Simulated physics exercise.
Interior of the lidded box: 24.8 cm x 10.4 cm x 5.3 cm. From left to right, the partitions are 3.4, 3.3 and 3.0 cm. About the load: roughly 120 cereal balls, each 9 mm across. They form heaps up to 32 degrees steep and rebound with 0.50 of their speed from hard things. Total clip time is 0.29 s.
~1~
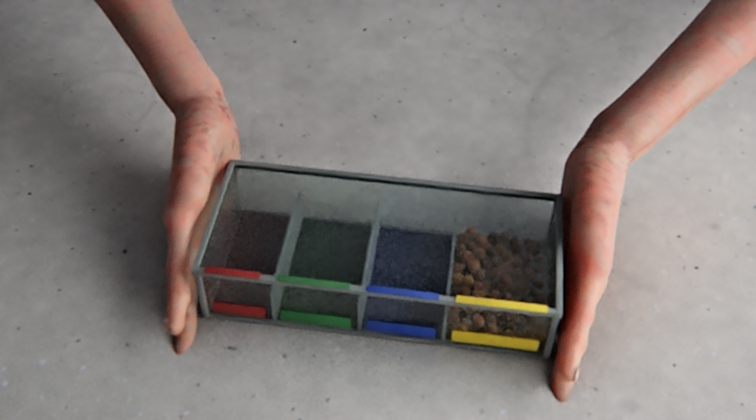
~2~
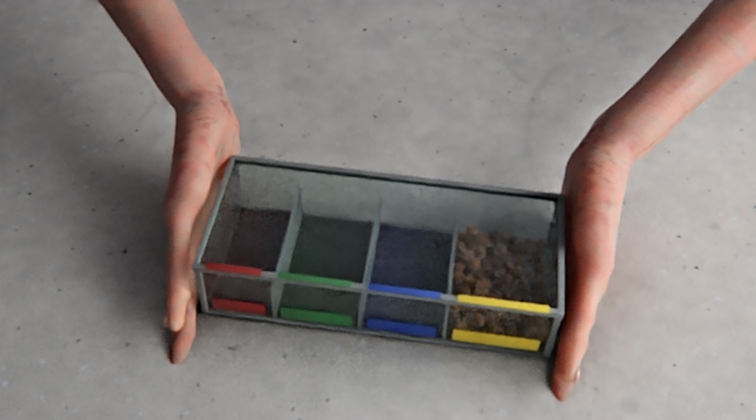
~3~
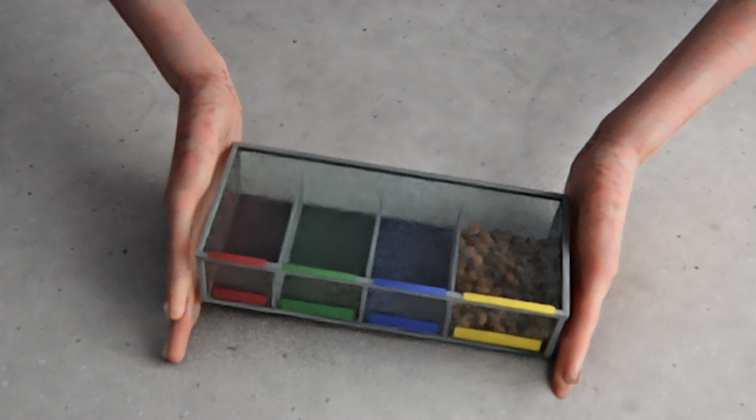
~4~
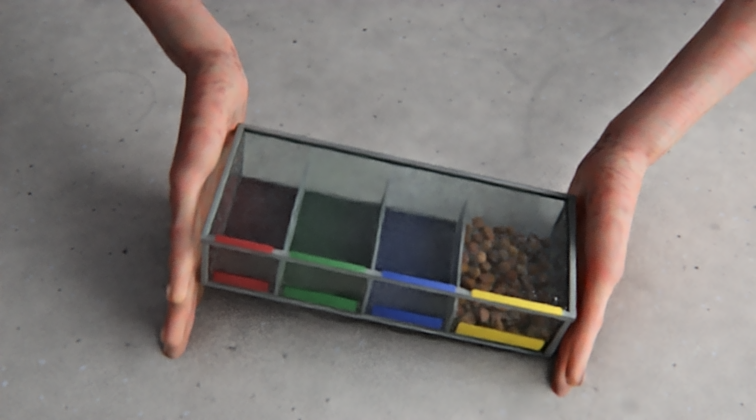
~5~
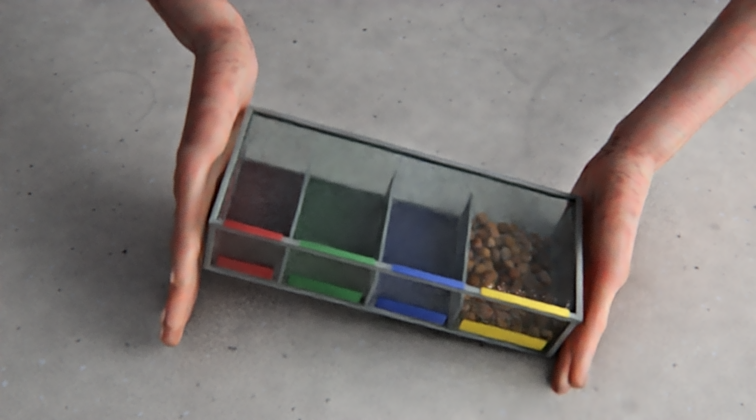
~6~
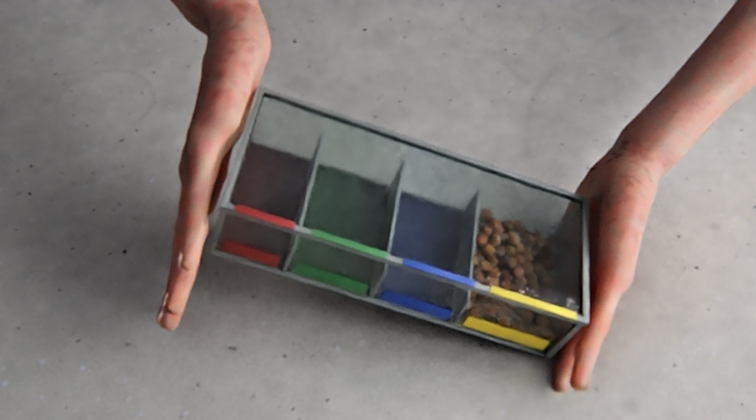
On a speckled grey floor, two hands held a clear box with red, green, blue and yellow sections, brown pieces in the yellow one, and gradually tilted it, raising the left end.
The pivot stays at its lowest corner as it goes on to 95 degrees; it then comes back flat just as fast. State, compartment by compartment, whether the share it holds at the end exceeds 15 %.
Red: Does not exceed; blue: Does not exceed; green: Does not exceed; yellow: Exceeds.
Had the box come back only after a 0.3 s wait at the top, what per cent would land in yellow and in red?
You'd end up with yellow at 100 per cent and red at 0 per cent.
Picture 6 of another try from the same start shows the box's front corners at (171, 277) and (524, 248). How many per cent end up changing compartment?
I'd put it at about 75 per cent.
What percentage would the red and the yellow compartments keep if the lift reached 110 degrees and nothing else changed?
The red compartment would hold 0 per cent, the yellow one 100 per cent.
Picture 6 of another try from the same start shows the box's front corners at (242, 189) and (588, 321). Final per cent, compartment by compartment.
Red = 0 %, blue = 0 %, green = 0 %, yellow = 100 %.
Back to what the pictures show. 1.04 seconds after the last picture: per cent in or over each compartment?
Red = 0, blue = 0, green = 0, yellow = 100 (percent).
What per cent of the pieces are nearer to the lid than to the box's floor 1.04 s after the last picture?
Around 20 %.
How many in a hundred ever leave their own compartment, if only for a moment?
0 per cent or so.
Then, 1.04 s after the last picture, tilt 95 degrees; yellow 100 %.
Then, 1.74 s after the last picture, tilt 41 degrees; yellow 100 %.
Then, 2.47 s after the last picture, tilt 0 degrees; yellow 100 %.
In the end, red 0 %, blue 0 %, green 0 %, yellow 100 %.
